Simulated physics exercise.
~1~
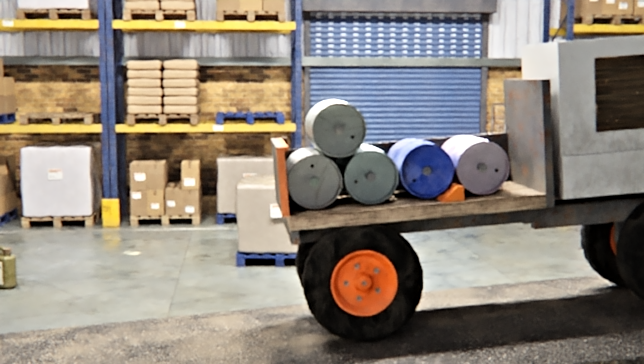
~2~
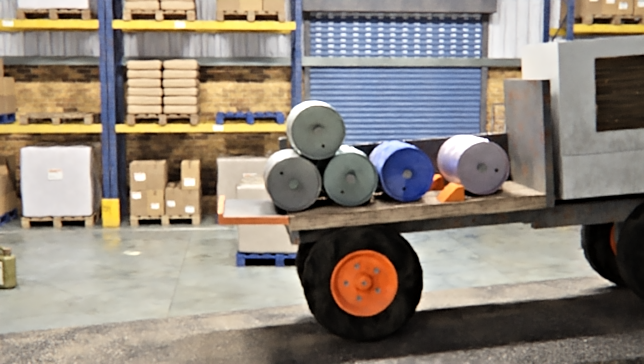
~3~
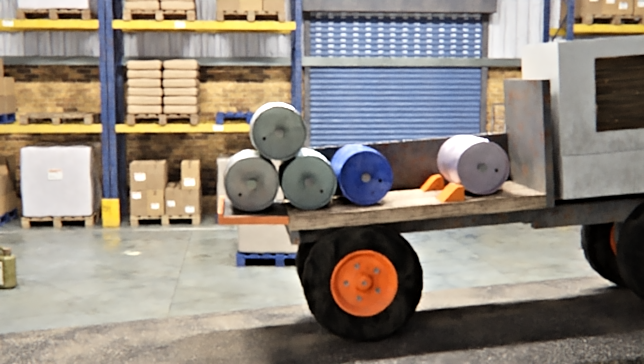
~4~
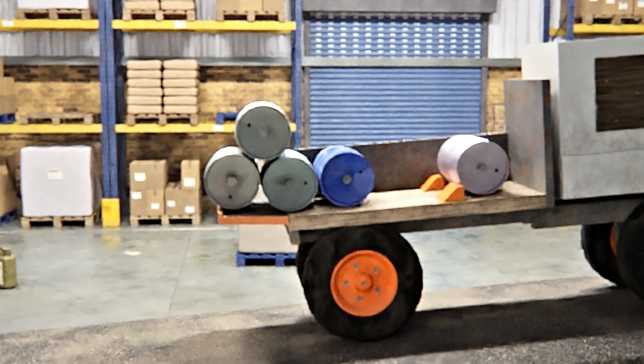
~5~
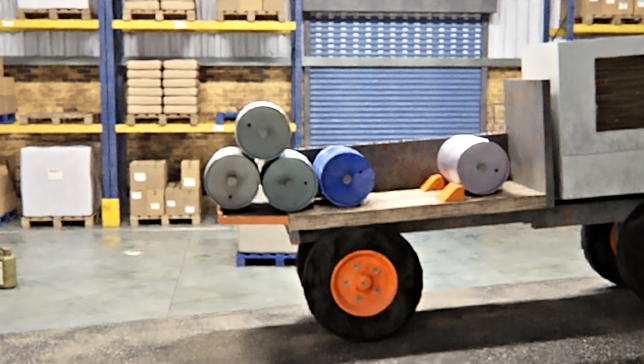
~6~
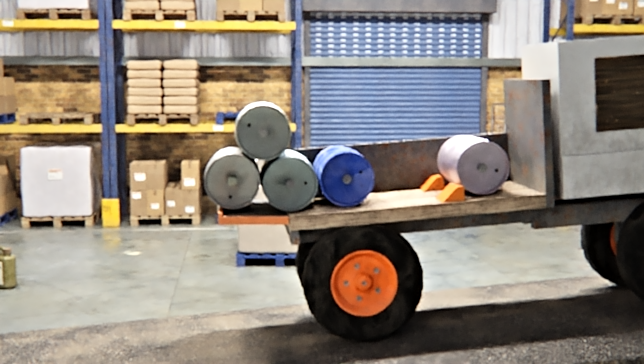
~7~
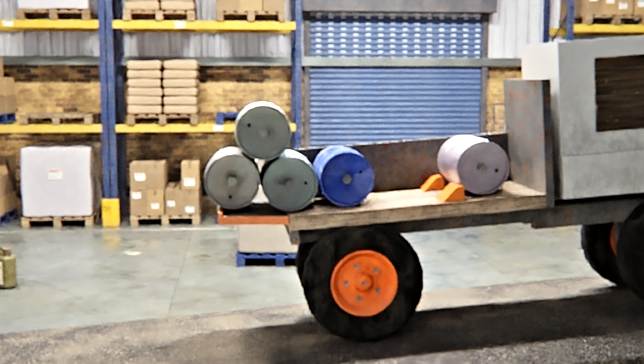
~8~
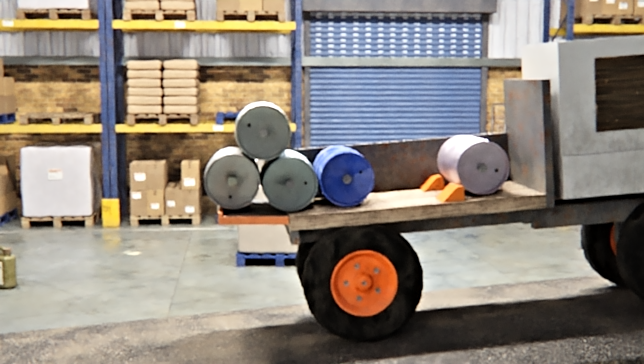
Four barrels roll left as the truck's tailgate drops, and the blue one stops on the bed.
